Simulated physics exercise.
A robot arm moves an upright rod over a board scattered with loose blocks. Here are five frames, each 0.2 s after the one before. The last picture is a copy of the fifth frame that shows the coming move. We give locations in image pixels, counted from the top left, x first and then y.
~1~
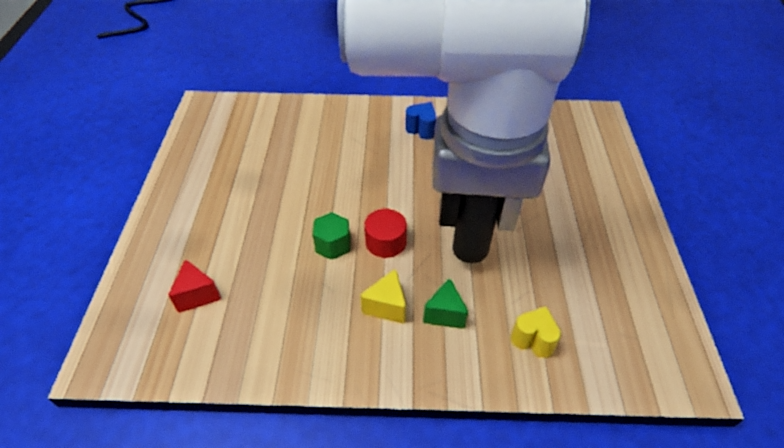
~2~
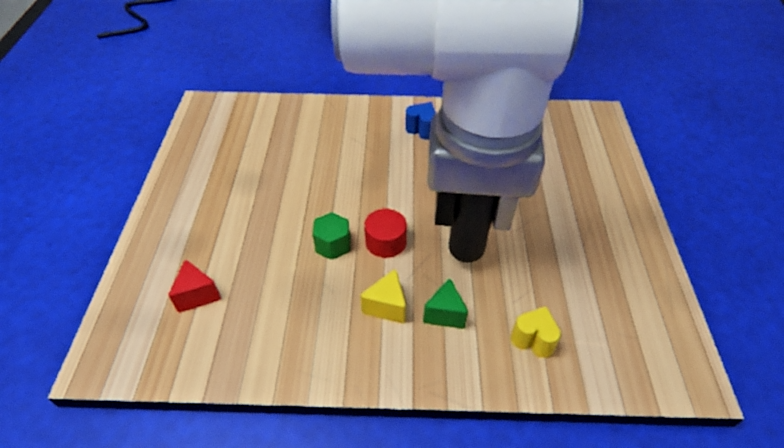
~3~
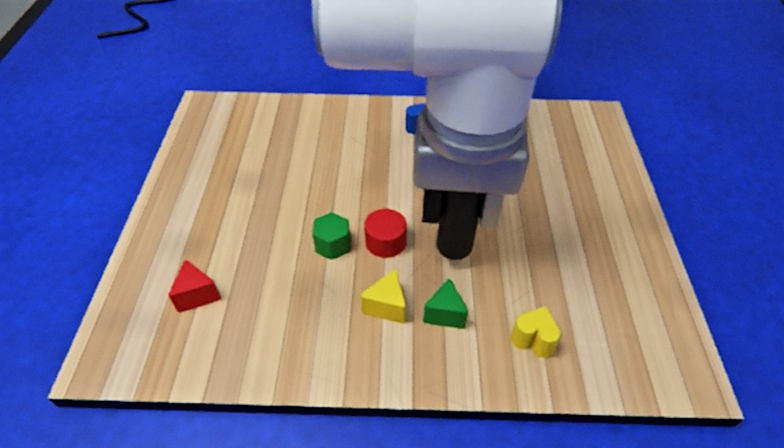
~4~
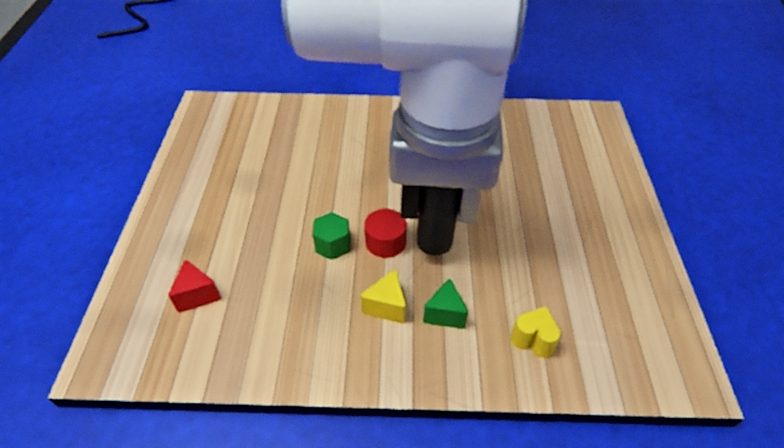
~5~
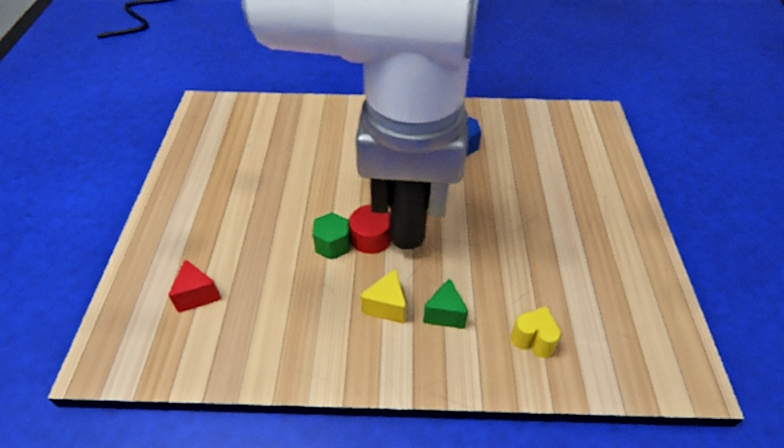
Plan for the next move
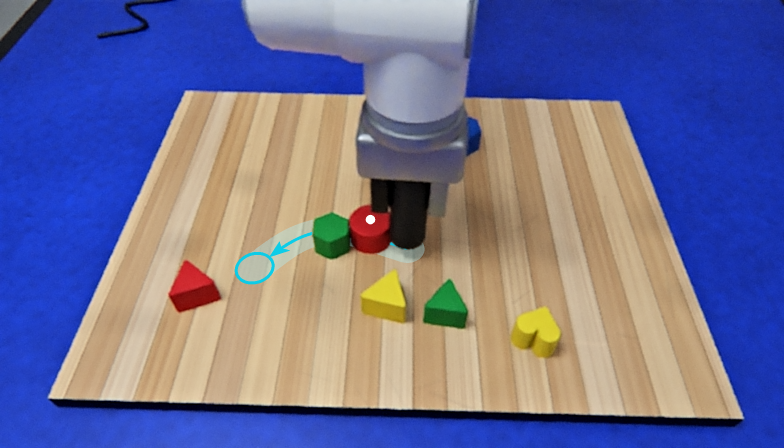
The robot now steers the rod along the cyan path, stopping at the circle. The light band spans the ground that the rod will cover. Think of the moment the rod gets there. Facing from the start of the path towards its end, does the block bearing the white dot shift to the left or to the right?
Shifts right.
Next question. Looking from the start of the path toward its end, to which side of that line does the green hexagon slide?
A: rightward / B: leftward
Letter B.
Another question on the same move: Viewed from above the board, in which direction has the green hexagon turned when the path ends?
From the top: Counterclockwise.
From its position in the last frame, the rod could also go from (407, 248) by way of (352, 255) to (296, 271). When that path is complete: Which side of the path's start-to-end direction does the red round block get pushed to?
Towards the right-hand side.
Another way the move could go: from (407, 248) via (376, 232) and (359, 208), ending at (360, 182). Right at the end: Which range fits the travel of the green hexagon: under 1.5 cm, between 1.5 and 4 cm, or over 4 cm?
Goes 1.5 to 4 cm.
The line goes from (407, 248) through (355, 233) and (301, 237) to (255, 268); the dot is on the red round block.
The first path, step by step. One third of the way, rod at (354, 220); green hexagon at (295, 227), turned 90° anticlockwise; red round block at (320, 201).
Two thirds of the way, rod at (298, 225); green hexagon at (267, 238), turned 110° anticlockwise; red round block at (287, 192).
At the end, rod at (251, 255); red triangular piece at (182, 283), turned 15° clockwise; green hexagon at (215, 268), turned 100° anticlockwise; red round block at (287, 192); yellow triangular piece unmoved.
